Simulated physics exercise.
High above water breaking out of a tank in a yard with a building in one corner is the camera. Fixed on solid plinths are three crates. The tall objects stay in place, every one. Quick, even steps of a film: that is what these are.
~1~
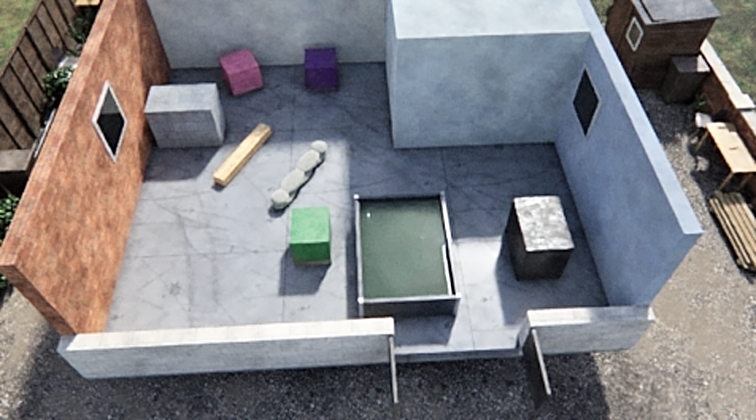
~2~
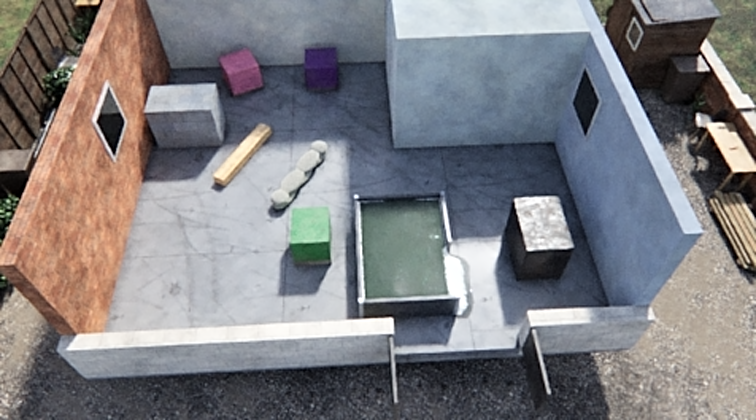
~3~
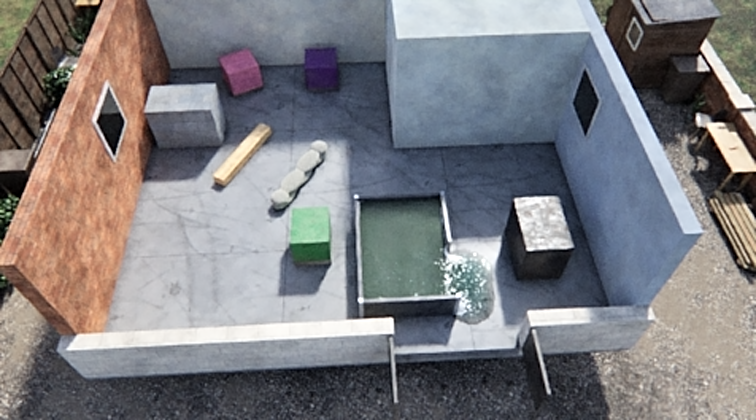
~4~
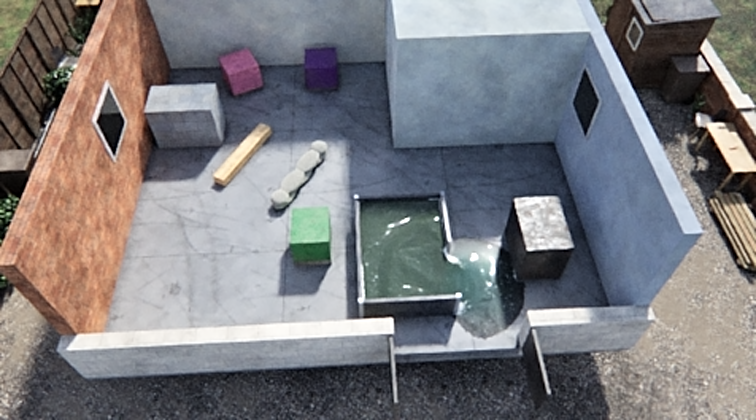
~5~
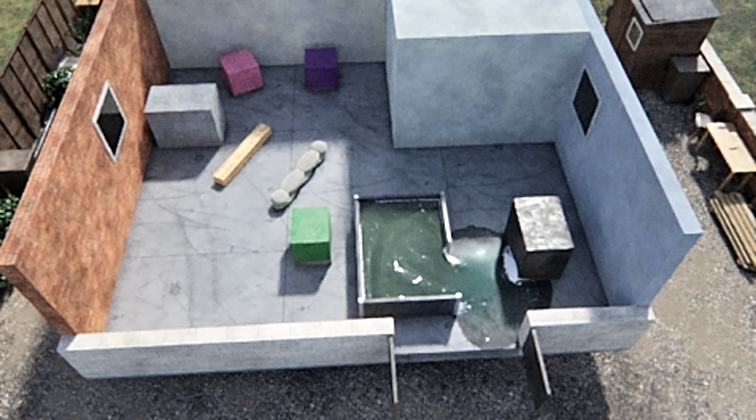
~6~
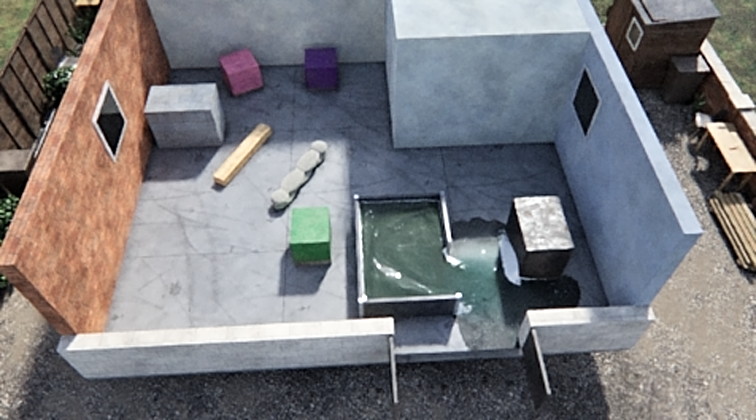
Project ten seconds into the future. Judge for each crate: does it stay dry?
The green crate: Yes, it stays dry. The purple crate: Yes, it stays dry. The pink crate: Yes, it stays dry.
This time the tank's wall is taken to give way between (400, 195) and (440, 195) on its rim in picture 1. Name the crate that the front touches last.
It is the crate marked green.
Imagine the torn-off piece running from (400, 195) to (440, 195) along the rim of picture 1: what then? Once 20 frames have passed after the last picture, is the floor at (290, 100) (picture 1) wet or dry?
Inundated.
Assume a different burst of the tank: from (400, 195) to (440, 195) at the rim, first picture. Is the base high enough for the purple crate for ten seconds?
Then: The purple crate is topped.
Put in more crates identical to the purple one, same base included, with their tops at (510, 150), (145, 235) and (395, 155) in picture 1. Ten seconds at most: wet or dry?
Listed in turn: Overtopped / clear / overtopped.
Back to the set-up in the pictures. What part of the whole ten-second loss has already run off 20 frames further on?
My reading is near 35 per cent.
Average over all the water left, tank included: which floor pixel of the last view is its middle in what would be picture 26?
Point: (479, 244).
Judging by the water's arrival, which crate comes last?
I'd name the pink one.
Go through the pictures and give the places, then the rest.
The tank at (404, 247) is whole and still, in the first picture.
Water pours out at (450, 281) and has run to (465, 312), in the second picture.
The front is at (481, 261), out from the gap at (450, 281), in the third picture.
Water pours out at (450, 281) and has run to (509, 260), in the fourth picture.
The front is at (546, 295), out from the gap at (450, 281), in the fifth picture.
Water pours out at (450, 281) and has run to (574, 293), in the sixth picture.
A moment on, water covers 10 % of the floor; the green crate not reached, the purple crate not reached, the pink crate not reached.
Next, water covers 20 % of the floor; the green crate not reached, the purple crate not reached, the pink crate not reached.
Then, water covers 25 % of the floor; the green crate not reached, the purple crate not reached, the pink crate not reached.
Later, water covers 35 % of the floor; the green crate not reached, the purple crate not reached, the pink crate not reached.
In the end, water covers 45 % of the floor; the green crate stayed above the water, the purple crate stayed above the water, the pink crate stayed above the water.
